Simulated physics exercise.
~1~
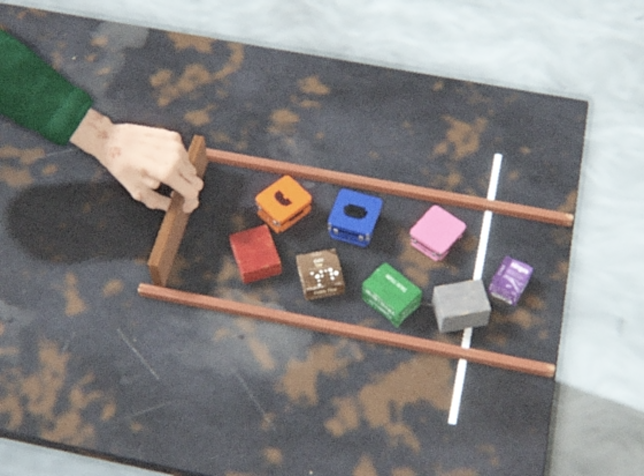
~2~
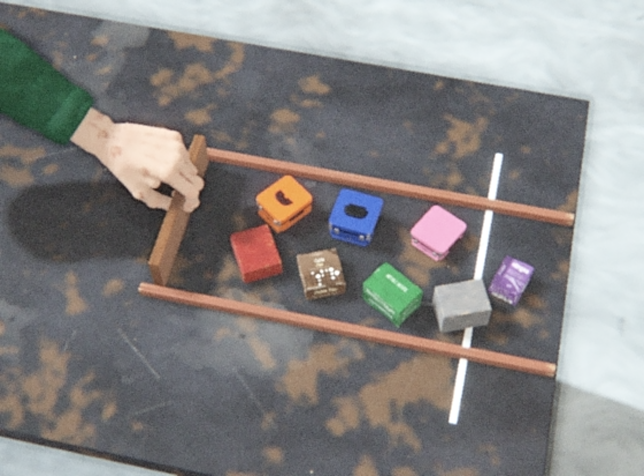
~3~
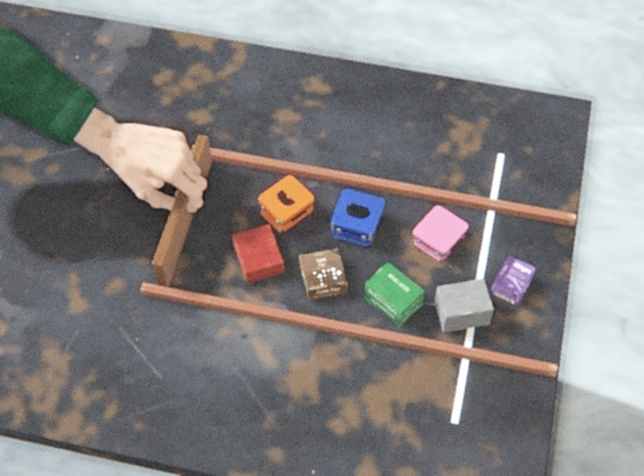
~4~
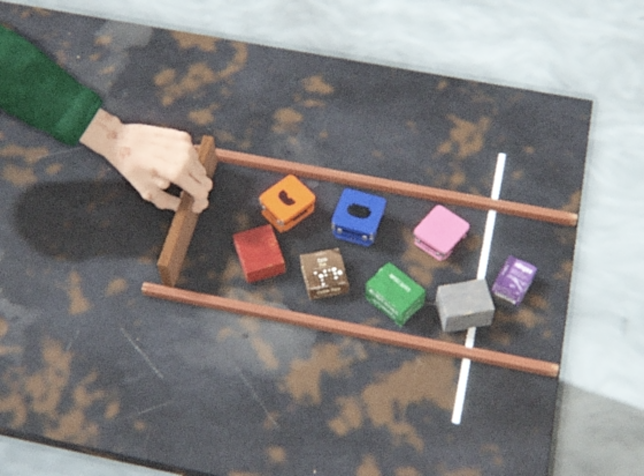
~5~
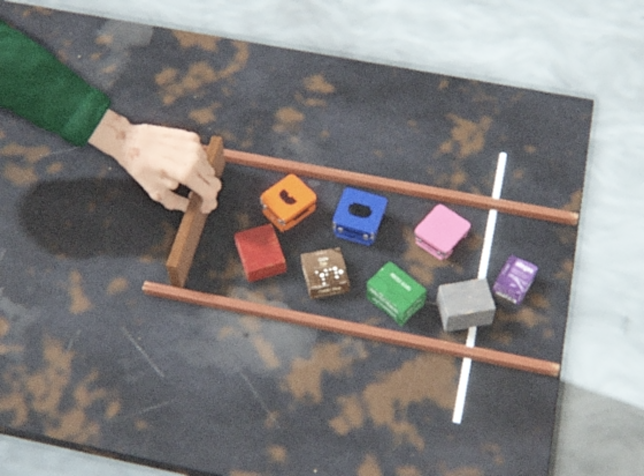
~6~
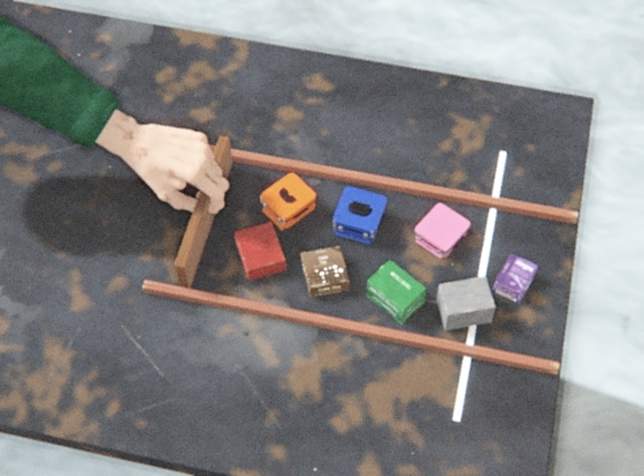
On a dark, rust-mottled table with a white tape line near its right edge, a green-sleeved hand holds a wooden board behind eight small blocks and boxes set between two rails. The board stays almost still at first, then the hand slides it slightly right, while the objects barely shift.
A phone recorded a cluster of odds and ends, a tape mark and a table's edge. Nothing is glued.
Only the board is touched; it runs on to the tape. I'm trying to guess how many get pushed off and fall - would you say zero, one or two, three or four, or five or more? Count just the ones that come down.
I would say three or four.
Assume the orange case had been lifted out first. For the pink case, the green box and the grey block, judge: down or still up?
Pink case: Still up; green box: Down; grey block: Down.
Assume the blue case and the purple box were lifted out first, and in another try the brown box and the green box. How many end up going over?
2, then 1.
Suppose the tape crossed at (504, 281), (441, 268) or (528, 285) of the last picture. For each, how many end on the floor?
It would be 3, then 1, then 6.
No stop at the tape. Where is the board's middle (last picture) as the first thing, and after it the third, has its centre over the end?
First around (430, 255), then around (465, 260).
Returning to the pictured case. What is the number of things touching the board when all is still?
Contact count: 2.
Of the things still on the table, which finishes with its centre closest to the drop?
The one you want is the grey block.
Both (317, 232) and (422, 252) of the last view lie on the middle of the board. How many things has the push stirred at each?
The number moved is 6 and then 8.
Soon after, none off yet; purple box at rest near (515, 278); grey block at rest near (465, 304); pink case at rest near (442, 232).
Then, none off yet; purple box moved about its own width near (537, 262); grey block moved about its own width near (533, 301); pink case moved about its own width near (505, 242).
At rest, the number that fall off is three or four; fallen, green box, pink case and purple box.
